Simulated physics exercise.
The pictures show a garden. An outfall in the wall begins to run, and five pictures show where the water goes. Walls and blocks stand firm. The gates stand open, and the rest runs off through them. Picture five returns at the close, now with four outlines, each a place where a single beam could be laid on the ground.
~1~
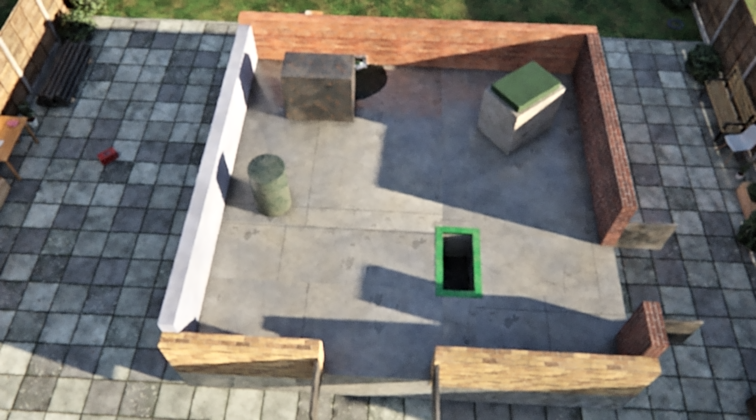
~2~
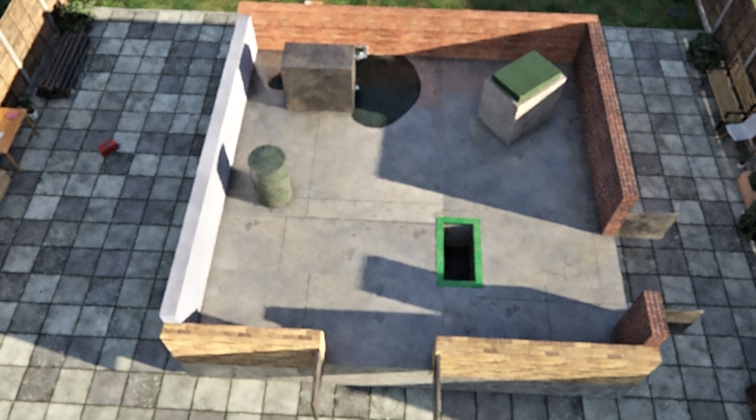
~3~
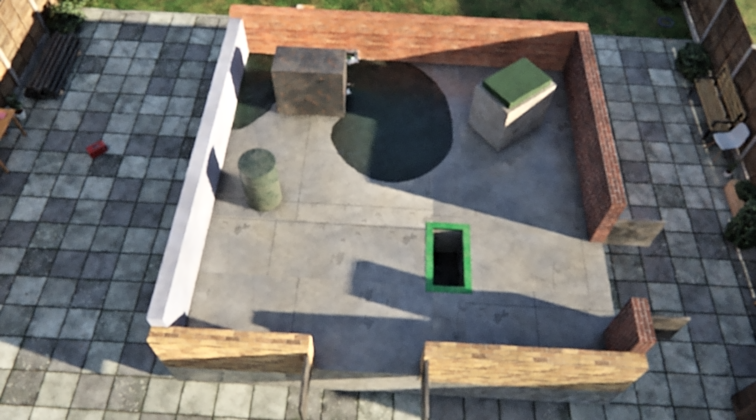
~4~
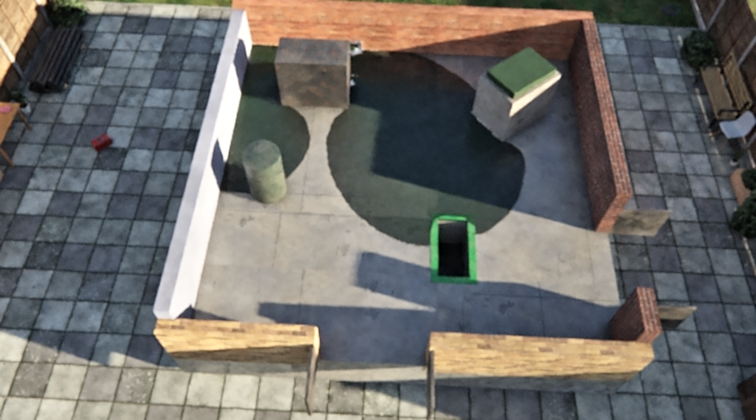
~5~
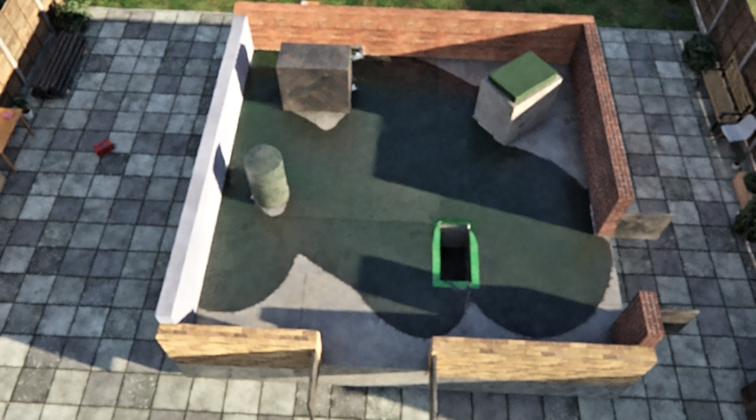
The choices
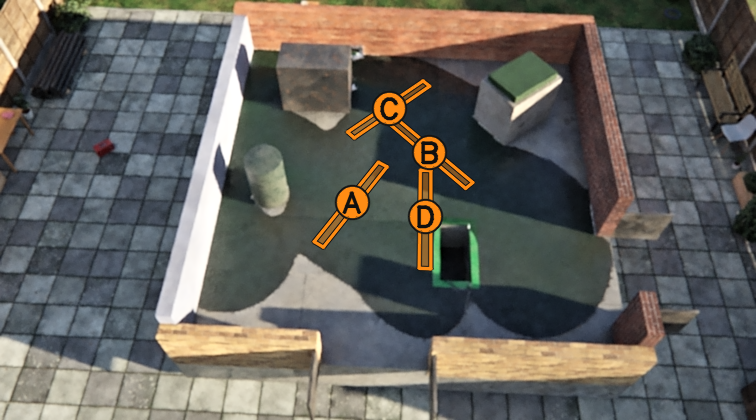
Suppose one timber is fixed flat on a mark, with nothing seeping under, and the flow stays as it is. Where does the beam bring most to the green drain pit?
Best: A.
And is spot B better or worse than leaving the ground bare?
Worse.
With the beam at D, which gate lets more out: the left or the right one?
The left one.
On the marked copy, A from (318, 244) to (382, 164); B from (393, 121) to (469, 185); C from (350, 134) to (426, 83); D from (424, 268) to (425, 170).
With A, about 25 % of the stream goes into the green drain pit, about 74 % out by the gates.
With B, about 19 % of the stream goes into the green drain pit, about 81 % out by the gates.
With C, about 16 % of the stream goes into the green drain pit, about 83 % out by the gates.
With D, about 15 % of the stream goes into the green drain pit, about 85 % out by the gates.
